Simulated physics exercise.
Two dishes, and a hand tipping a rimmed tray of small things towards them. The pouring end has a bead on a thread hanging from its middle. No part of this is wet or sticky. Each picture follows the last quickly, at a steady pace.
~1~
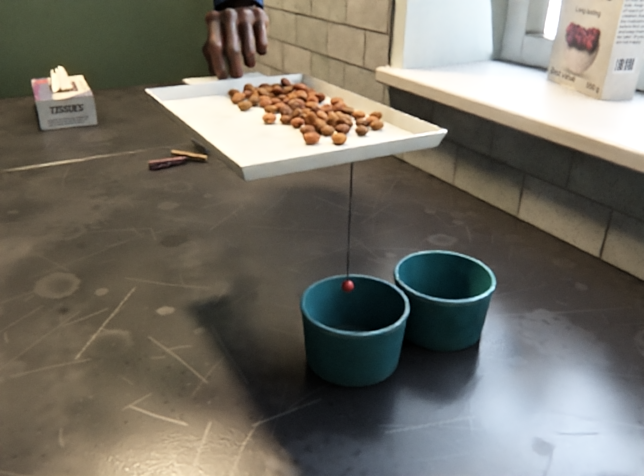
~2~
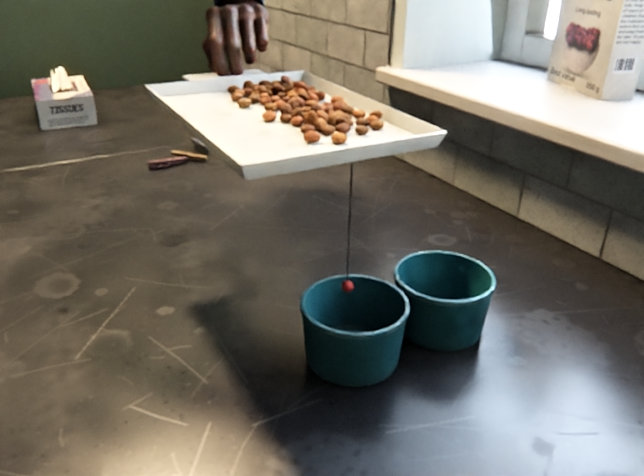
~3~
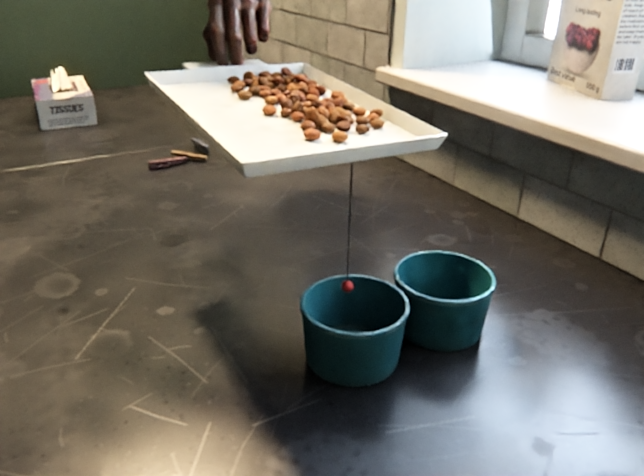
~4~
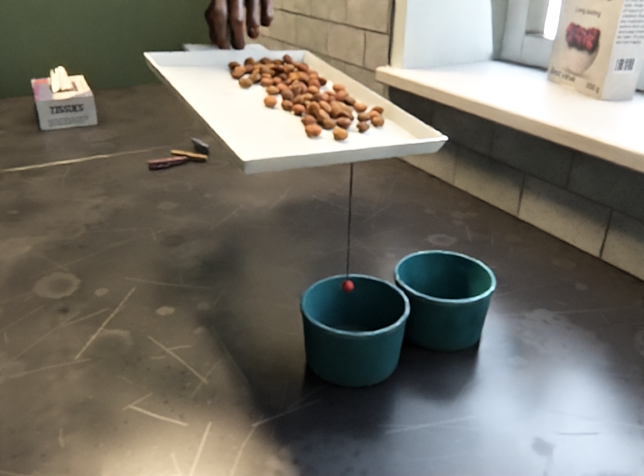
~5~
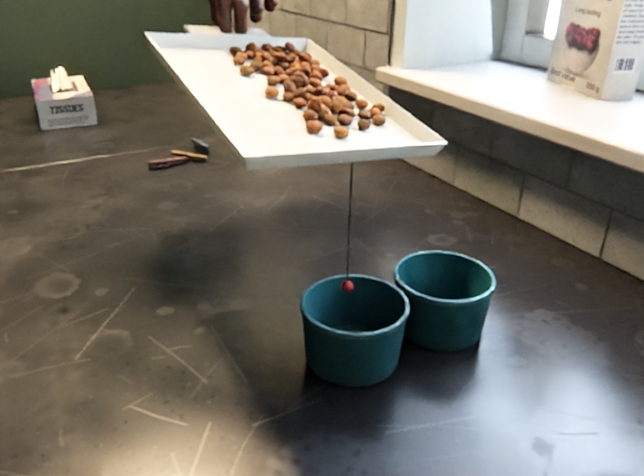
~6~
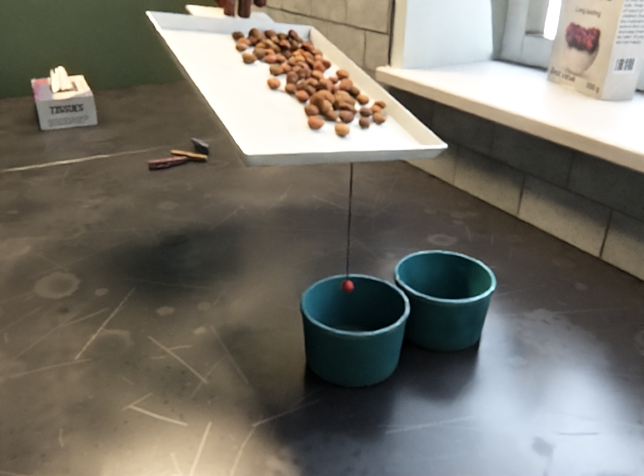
A hand raised the far end of a white tray of small brown pieces, tilting it gradually toward two teal dishes, while the red bead hanging from the near end stayed almost still.
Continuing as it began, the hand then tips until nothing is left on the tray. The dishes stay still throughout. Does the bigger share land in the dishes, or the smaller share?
The bigger share lands in them.
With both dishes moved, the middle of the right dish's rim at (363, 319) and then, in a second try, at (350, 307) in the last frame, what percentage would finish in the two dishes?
Roughly 10% first, roughly 10% second.
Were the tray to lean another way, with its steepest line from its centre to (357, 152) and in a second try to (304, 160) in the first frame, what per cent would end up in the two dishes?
The first try would leave around 40 per cent there, the second around 10 per cent.
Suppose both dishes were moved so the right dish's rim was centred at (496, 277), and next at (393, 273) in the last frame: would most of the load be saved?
First place: Beyond half; second place: Short of half.
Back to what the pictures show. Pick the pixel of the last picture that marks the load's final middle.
Around (442, 327).
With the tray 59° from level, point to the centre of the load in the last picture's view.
The middle of the pieces shows up near (412, 140).
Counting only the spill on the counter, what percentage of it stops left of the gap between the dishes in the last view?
Estimate: About 20 in every hundred.
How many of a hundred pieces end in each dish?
Left 0 per cent, right 70 per cent.
Just after the last frame, tray tipped steeply; the larger part on the tray; just a few in the right dish; roughly a quarter in the air.
A moment on, tray tipped right over; just a few on the tray; about a tenth in the left dish; roughly two thirds in the right dish; roughly a quarter outside both; about a tenth in the air.
Further on, tray tipped past a quarter turn; about a tenth in the left dish; the larger part in the right dish; roughly a quarter outside both.
When it is over, tray tipped past a quarter turn; about a tenth in the left dish; the larger part in the right dish; roughly a quarter outside both.
